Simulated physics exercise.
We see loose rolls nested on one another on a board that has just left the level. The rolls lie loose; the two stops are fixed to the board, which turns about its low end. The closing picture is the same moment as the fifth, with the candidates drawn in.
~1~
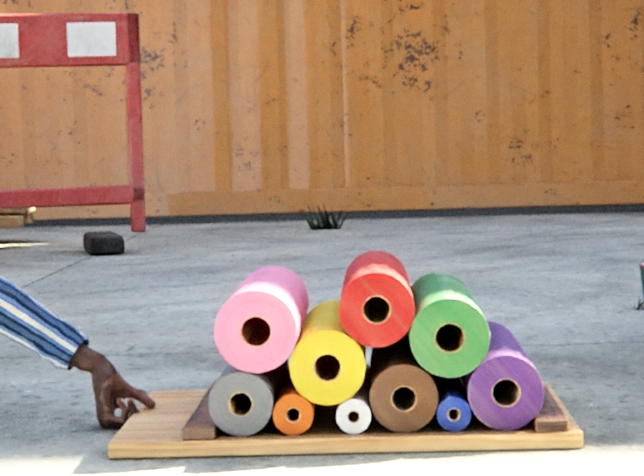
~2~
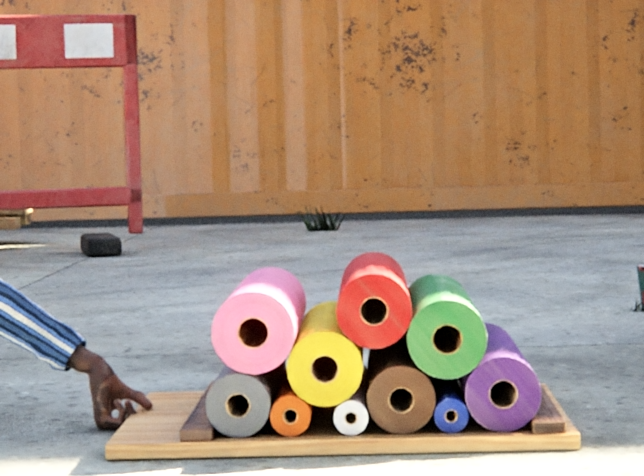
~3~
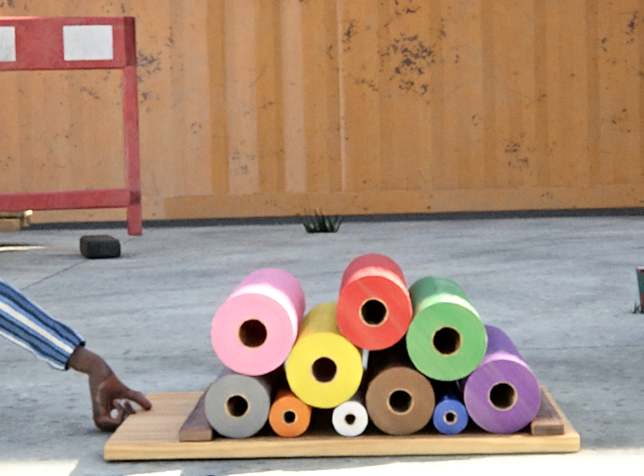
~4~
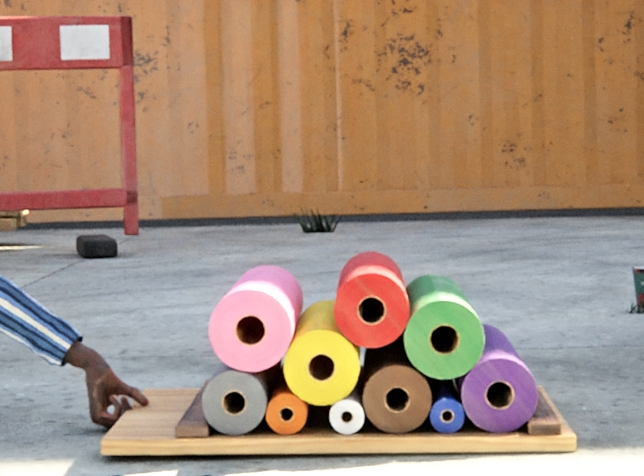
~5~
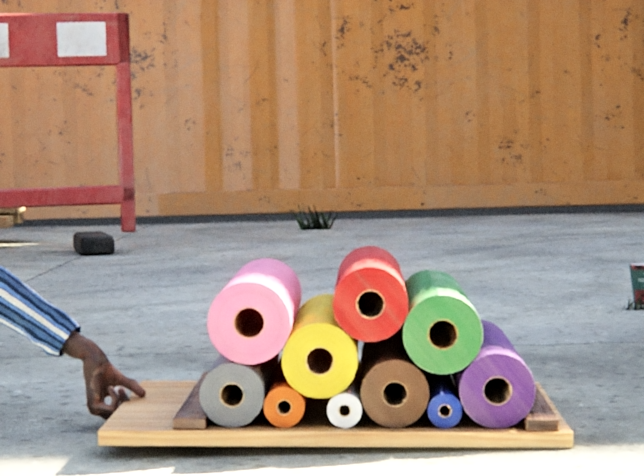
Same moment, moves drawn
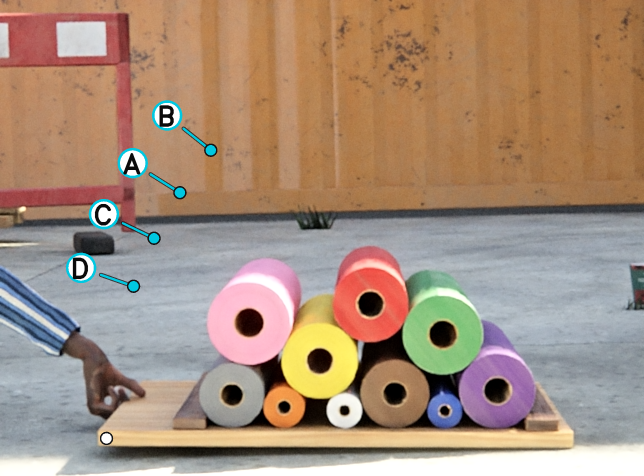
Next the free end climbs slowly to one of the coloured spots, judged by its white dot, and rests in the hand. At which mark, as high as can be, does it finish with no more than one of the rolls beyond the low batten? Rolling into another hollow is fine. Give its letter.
The last mark within the limit is D.
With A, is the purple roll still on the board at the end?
No.
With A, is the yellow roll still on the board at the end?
No, with A.
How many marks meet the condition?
The number is one.
On the marked copy, A at (180, 193); B at (211, 150); C at (154, 238); D at (133, 287); the white dot at (106, 439).
With D. Early on, board at 14°.
Further on, board at 21°.
At the end, board at 21°, none over the low batten.
As for the rest, A four over the low batten (purple, yellow, green, red); B eight over the low batten; C three over the low batten (purple, green, red).
